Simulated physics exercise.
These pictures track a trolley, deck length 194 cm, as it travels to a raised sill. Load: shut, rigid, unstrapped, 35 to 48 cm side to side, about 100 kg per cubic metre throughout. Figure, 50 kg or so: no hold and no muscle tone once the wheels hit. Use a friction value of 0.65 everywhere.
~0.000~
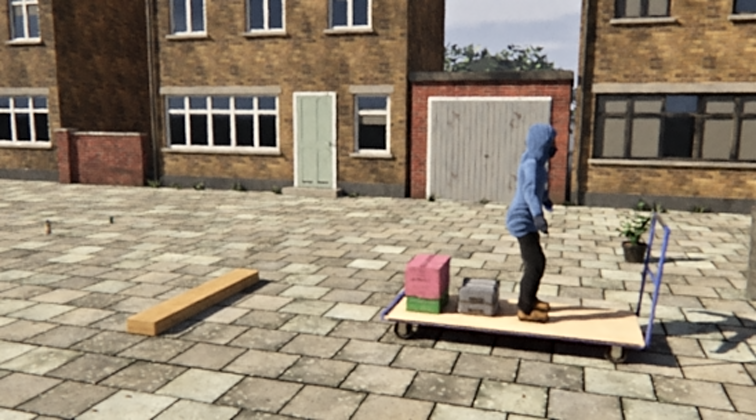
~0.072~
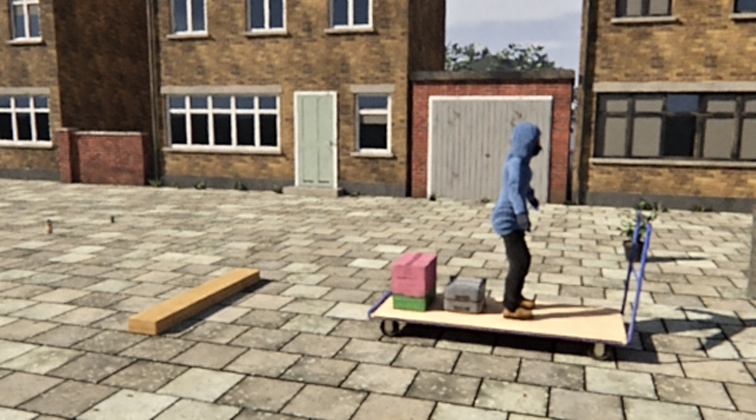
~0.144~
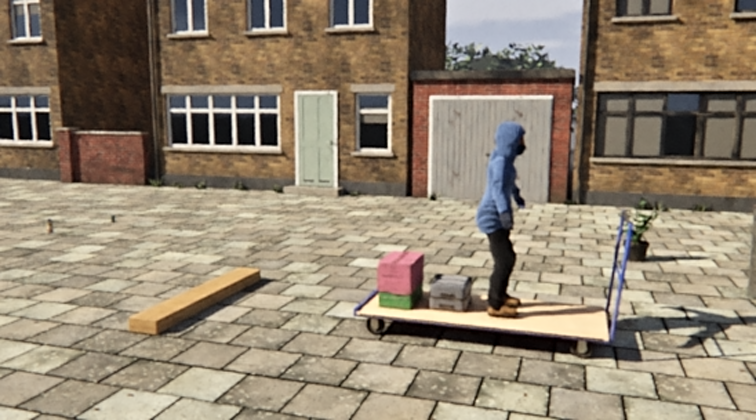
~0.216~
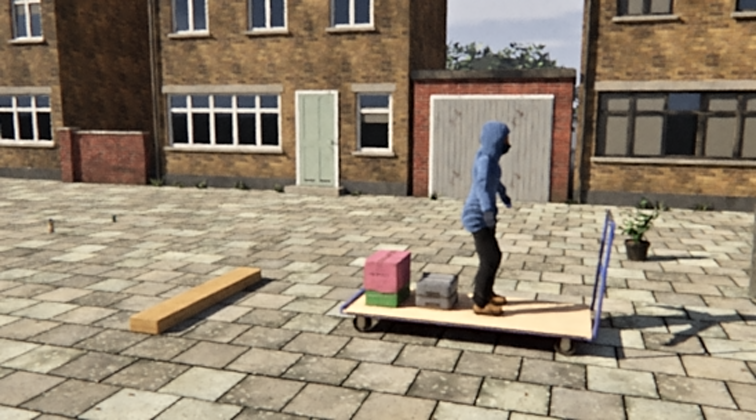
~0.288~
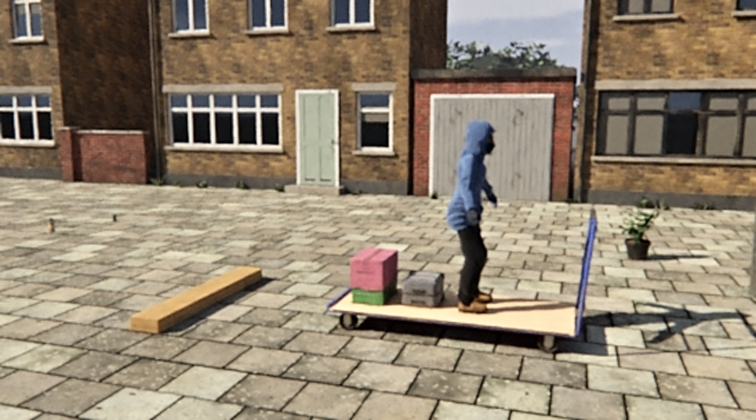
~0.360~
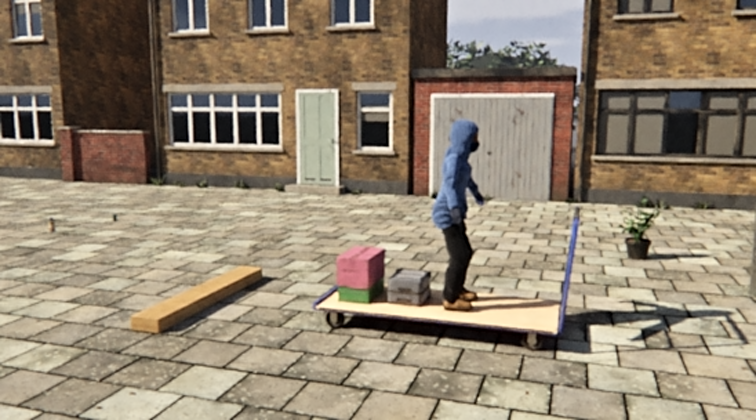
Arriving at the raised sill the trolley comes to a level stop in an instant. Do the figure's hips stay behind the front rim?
Yes, they remain over the deck.
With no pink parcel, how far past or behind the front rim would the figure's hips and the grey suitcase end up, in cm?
Then hips 20 behind, grey 50 behind.
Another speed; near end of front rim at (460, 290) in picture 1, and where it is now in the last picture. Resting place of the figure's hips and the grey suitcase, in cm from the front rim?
You'd see the hips go 40 cm past the front rim, with grey sitting 50 cm behind it.
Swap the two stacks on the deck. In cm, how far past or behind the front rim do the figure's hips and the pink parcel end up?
In that case the hips end 20 cm behind the front rim and the pink one 50 cm behind it.
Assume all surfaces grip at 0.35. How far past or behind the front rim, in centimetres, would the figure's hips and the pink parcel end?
Hips 10 behind, pink 70 past.
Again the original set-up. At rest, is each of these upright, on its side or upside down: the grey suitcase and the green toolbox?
At rest: Grey upright, green upright.
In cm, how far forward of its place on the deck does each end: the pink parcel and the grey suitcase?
Roughly pink 75 cm, grey 25 cm.
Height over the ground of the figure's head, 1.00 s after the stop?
90 cm up.
The wheels strike at 1.08 s.
After 1.33 s the figure's hips are 58 cm behind the rim, near (262, 230) in the last picture's view.
After 1.63 s the figure's hips are 31 cm behind the rim, near (237, 248) in the last picture's view.
After 2.08 s the figure's hips are 31 cm behind the rim, near (237, 248) in the last picture's view.
When all is still (3.5 s), past the rim, pink parcel; behind it, green toolbox, grey suitcase and the figure's hips.
